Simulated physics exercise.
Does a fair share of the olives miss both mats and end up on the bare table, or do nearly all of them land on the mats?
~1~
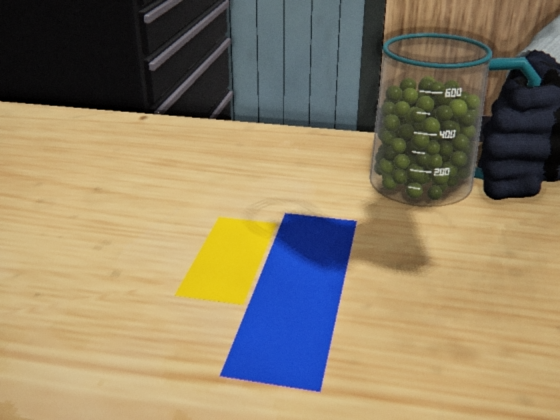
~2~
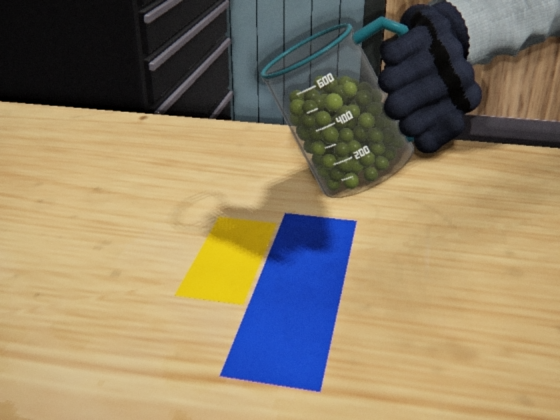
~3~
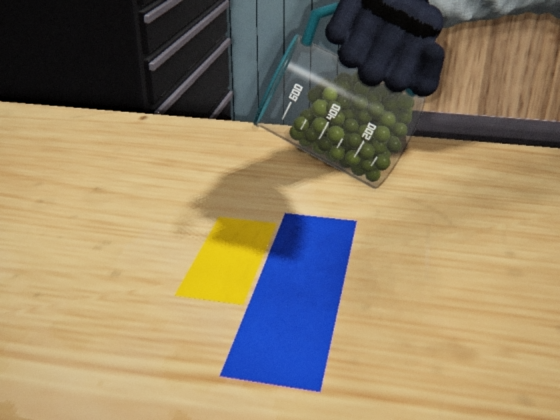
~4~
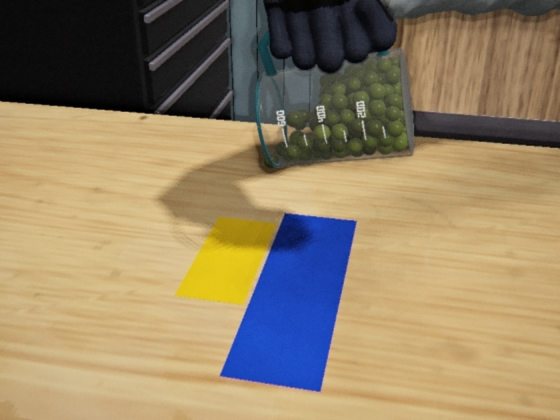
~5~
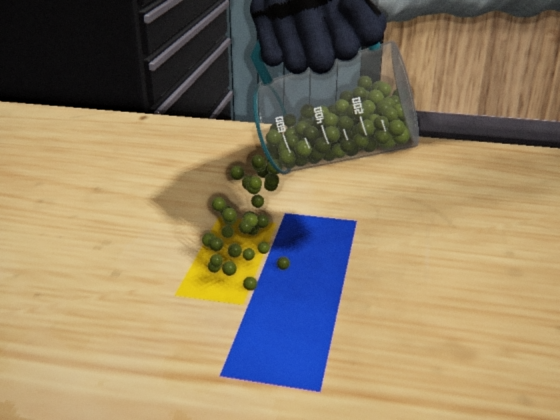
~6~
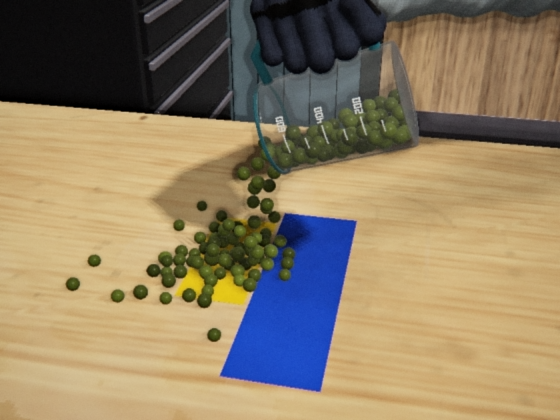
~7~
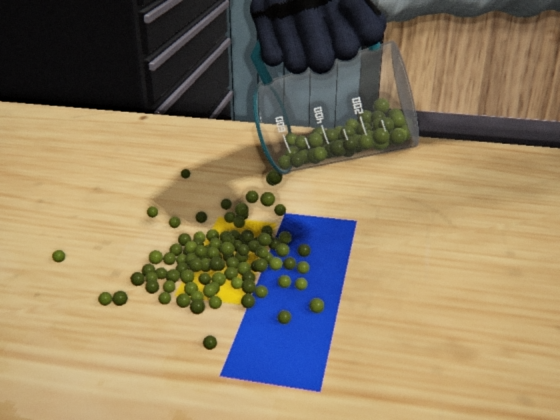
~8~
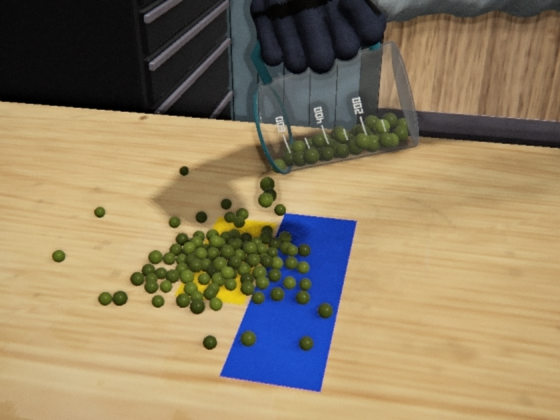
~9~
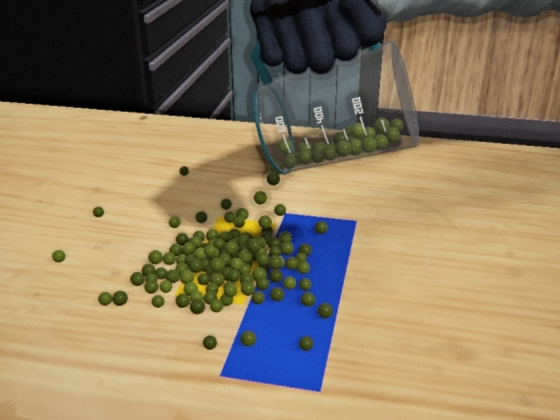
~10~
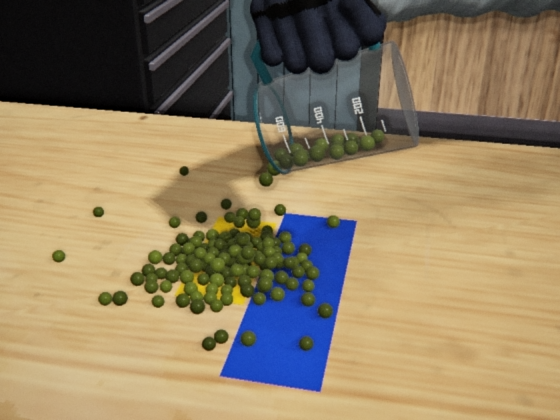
A fair share misses the mats and lies on the bare table, while the yellow mat and the blue mat each catch a good part of the olives too.
A gloved hand tips a jug, pouring green olives over a yellow mat, blue mat and table.
